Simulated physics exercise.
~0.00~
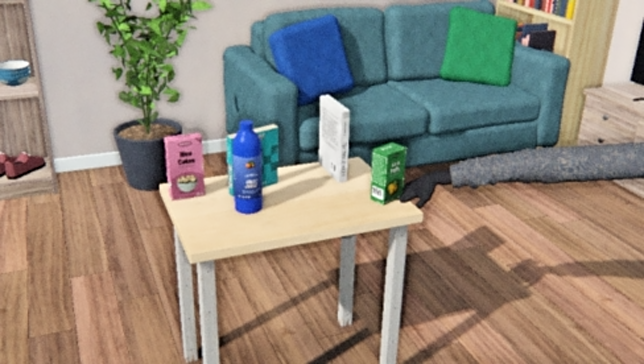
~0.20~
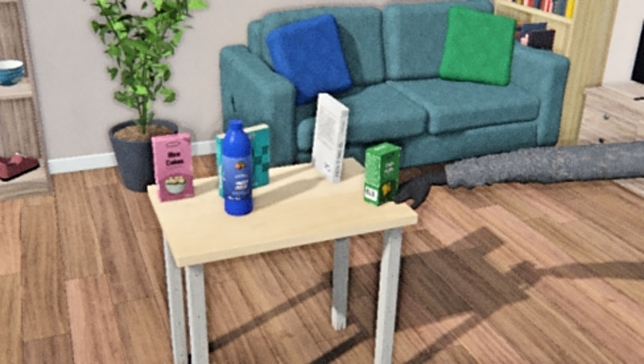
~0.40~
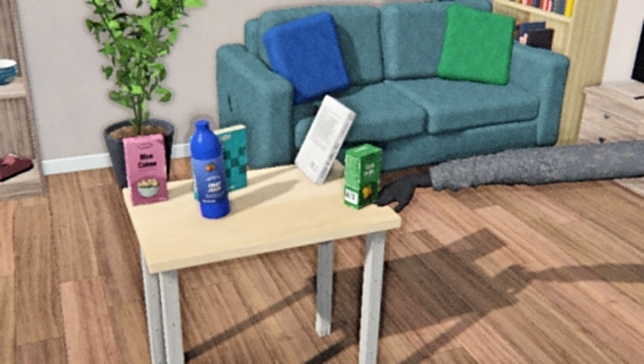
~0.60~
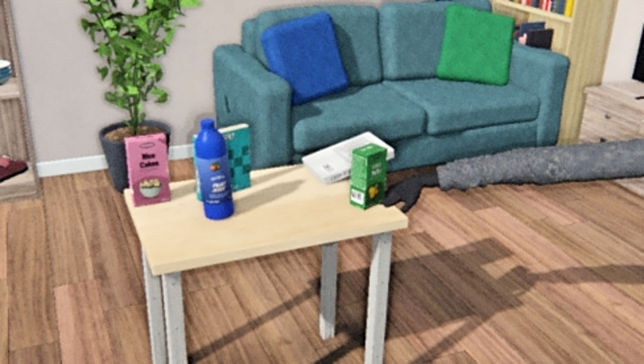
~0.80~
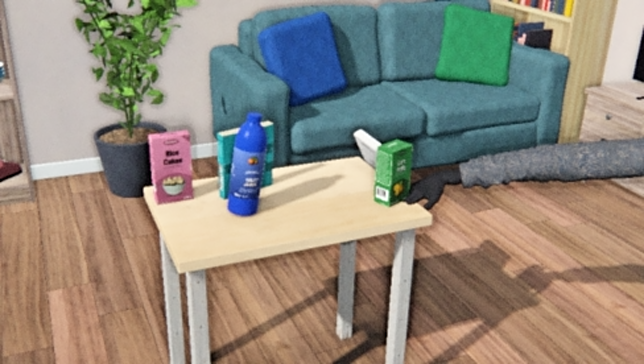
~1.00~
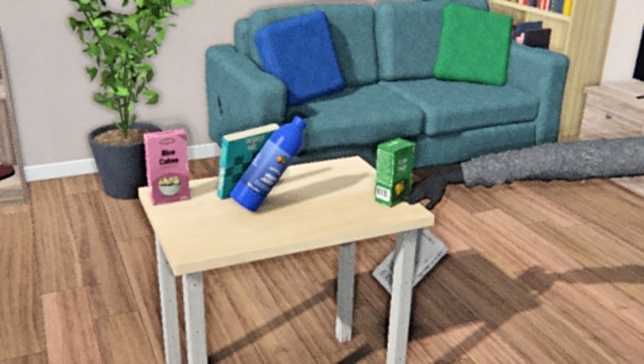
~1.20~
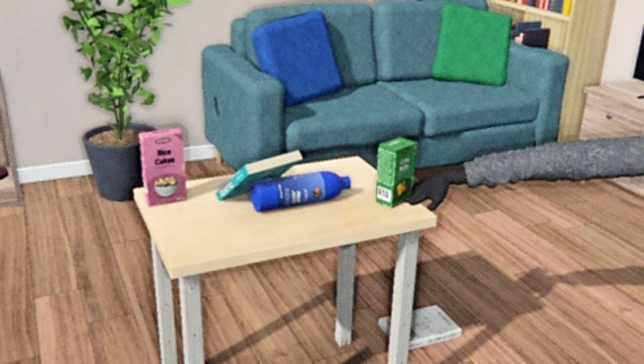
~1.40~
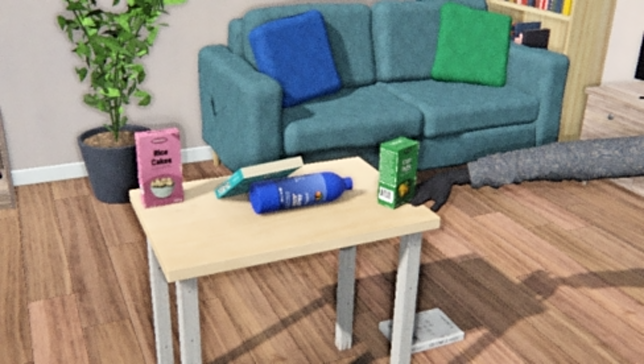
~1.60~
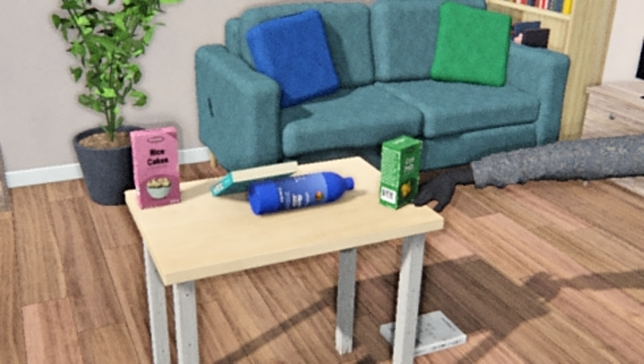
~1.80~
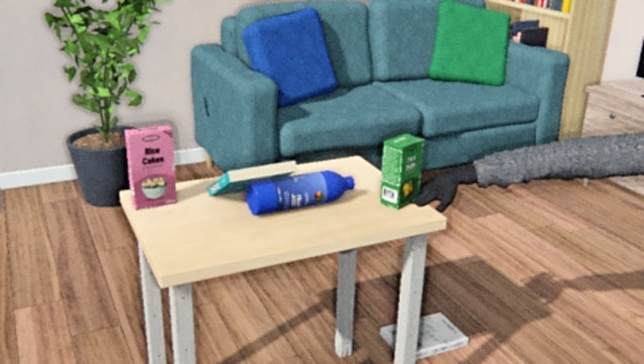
The video shows a grey-sleeved arm shifting a small table left, then back right, as a white book topples and drops to the floor. The blue bottle then tips onto its side and the turquoise book slumps against it, while the pink and green packets stay upright.
